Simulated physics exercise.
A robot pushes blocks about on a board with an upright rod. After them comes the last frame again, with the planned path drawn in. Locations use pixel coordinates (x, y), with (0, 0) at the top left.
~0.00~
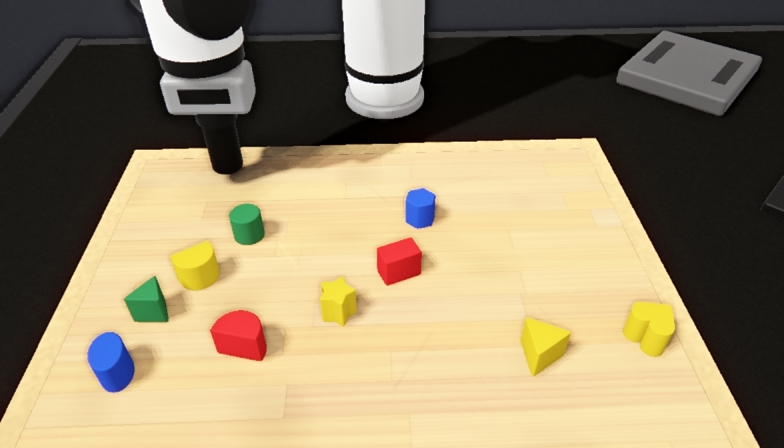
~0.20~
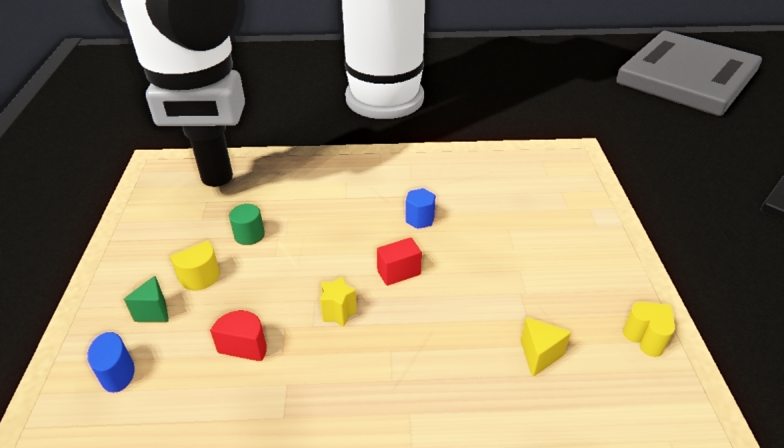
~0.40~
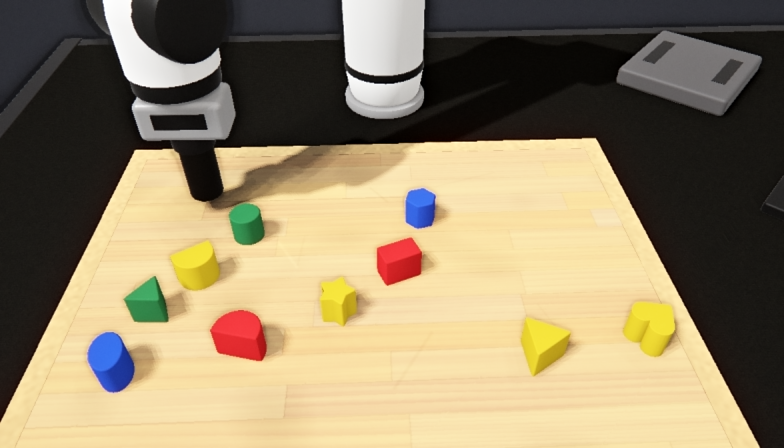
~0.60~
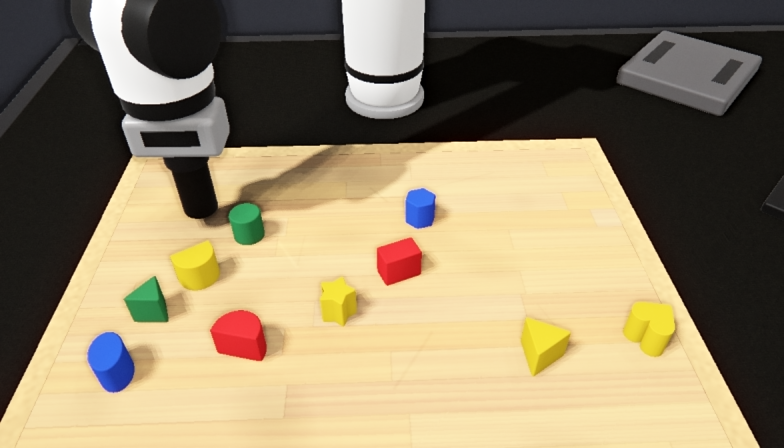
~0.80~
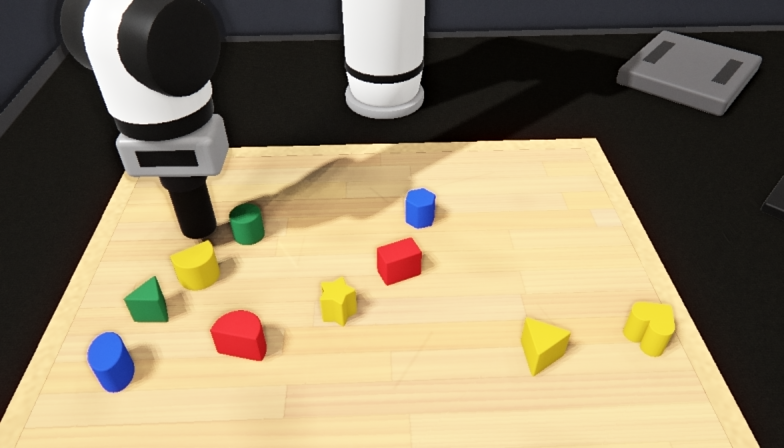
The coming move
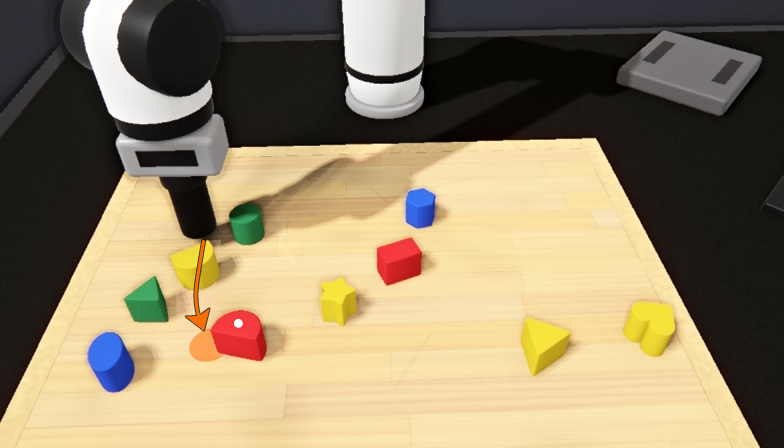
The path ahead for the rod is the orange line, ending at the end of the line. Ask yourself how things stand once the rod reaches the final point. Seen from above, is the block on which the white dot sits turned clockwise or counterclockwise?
It turns counter-clockwise.
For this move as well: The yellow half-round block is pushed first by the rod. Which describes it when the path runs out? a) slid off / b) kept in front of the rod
(b)
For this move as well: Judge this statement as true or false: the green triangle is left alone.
The claim holds.
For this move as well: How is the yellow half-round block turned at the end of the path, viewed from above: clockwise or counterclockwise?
Viewed from the top, it goes clockwise.
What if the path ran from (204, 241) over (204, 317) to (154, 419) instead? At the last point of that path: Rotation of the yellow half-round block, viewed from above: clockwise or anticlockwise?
From above, it turns clockwise.
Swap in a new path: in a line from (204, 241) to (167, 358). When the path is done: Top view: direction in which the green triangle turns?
Seen from above, clockwise.
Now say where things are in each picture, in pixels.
In the first frame, rod's lower end at (228, 167); green triangle at (145, 290); yellow half-round block at (194, 255); red half-round block at (238, 323).
In the second frame, rod at (218, 179); blocks still.
In the third frame, rod at (208, 193); blocks still.
In the fourth frame, rod at (202, 210); blocks still.
In the fifth frame, rod at (200, 229); green triangle at (145, 290); yellow half-round block at (194, 255); red half-round block at (238, 323).
Drawn move, from (204, 241) via (196, 291), ending at (210, 344); the dot is on the red half-round block.
The first path, step by step. One third of the way, rod at (194, 261); yellow half-round block at (193, 273).
Two thirds of the way, rod at (193, 297); yellow half-round block at (191, 311), turned 15° clockwise.
At the end, rod at (206, 332); green triangle still; yellow half-round block at (191, 351), turned 30° clockwise; red half-round block at (243, 330), turned 35° anticlockwise.
